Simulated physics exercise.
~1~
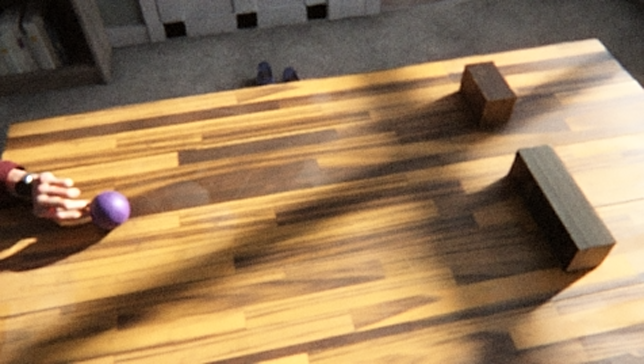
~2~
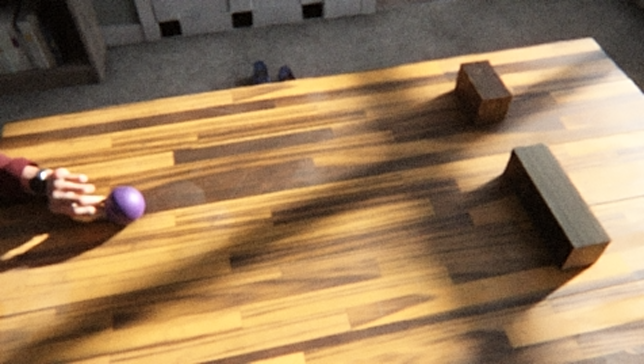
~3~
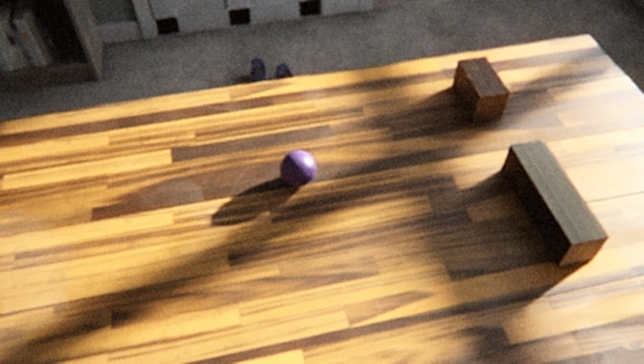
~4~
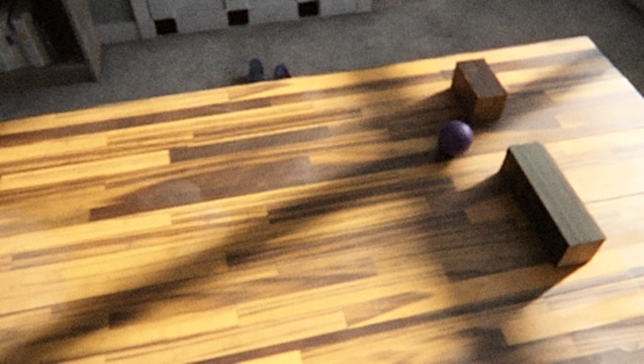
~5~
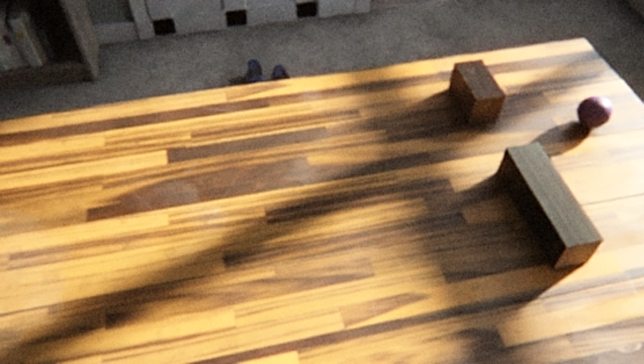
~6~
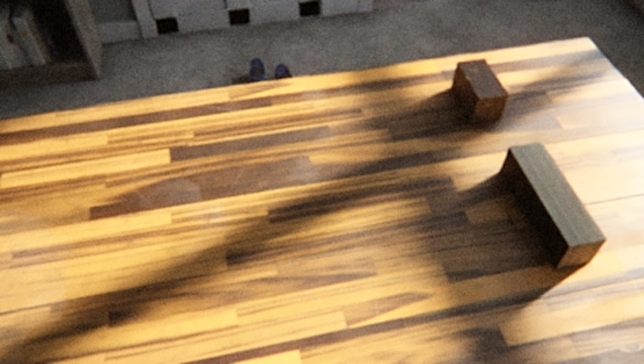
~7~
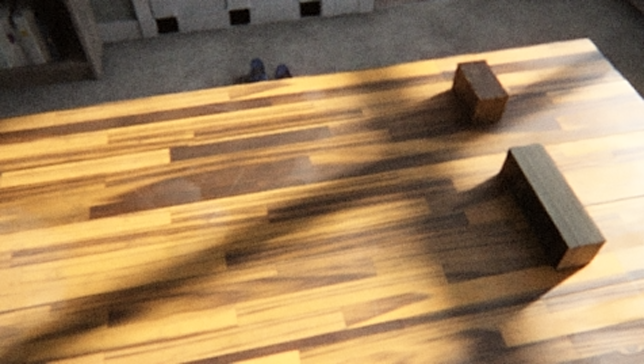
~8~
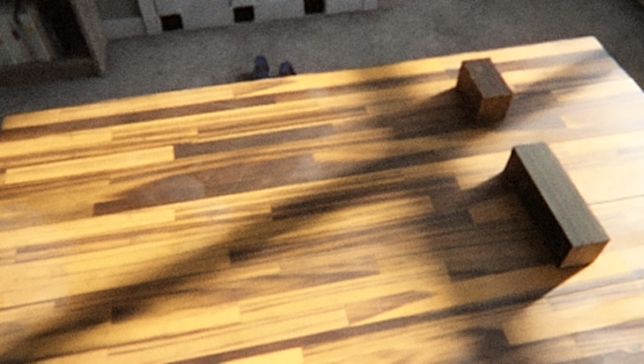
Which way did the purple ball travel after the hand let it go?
The purple ball rolled to the right across the wooden table.
On a striped wooden table, a hand released a purple ball, which rolled quickly to the right, passed through the gap between a small brown block and a longer dark block, and went out of view beyond them.
